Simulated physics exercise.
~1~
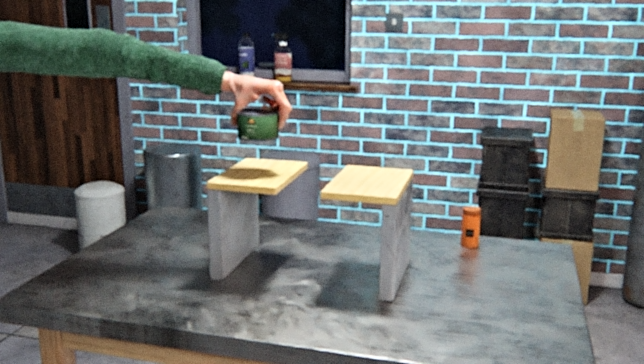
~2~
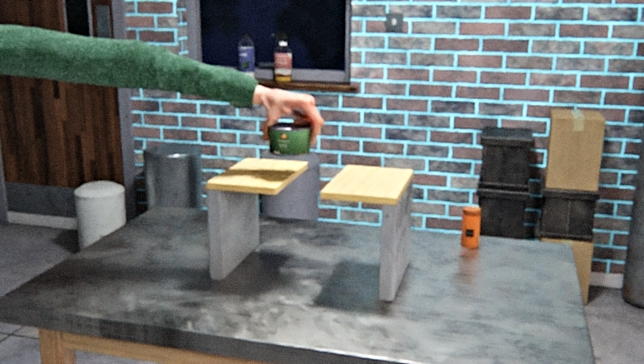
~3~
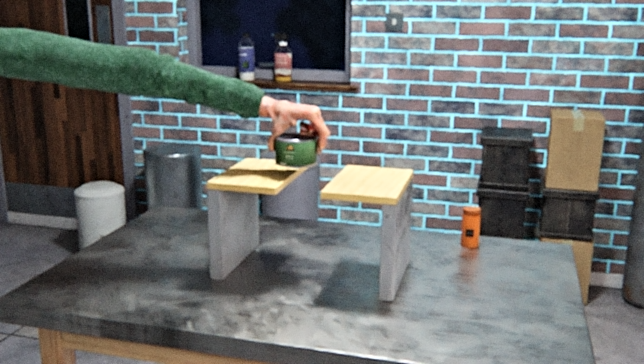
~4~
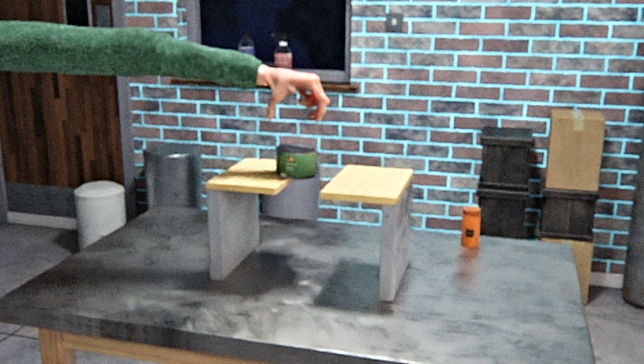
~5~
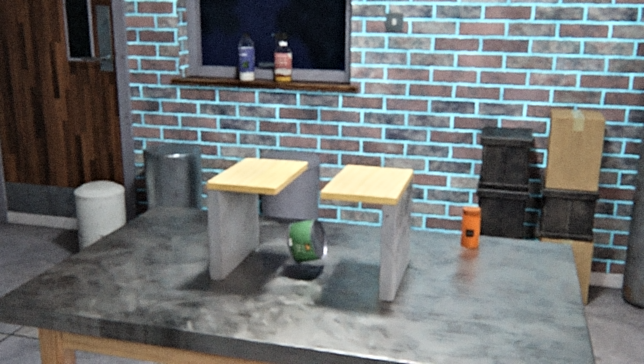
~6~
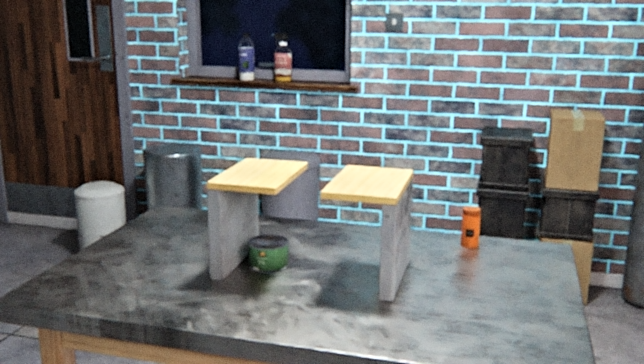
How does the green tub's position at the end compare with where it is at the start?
At the start the green tub is held in the hand above the left board, but at the end it sits on the tabletop down between the two supports, near the left one.
A green tub, held from above by a hand in a green sleeve, hovers over the left of two grey supports topped with pale yellow boards on a dark table. The hand carries it right and lowers it to the inner edge of the left board, beside the gap. The fingers let go and draw back, leaving the tub at the edge. It drops into the gap, tipping over as it falls. It ends upright on the tabletop between the supports, close to the left one, while the orange shaker on the right stays put.
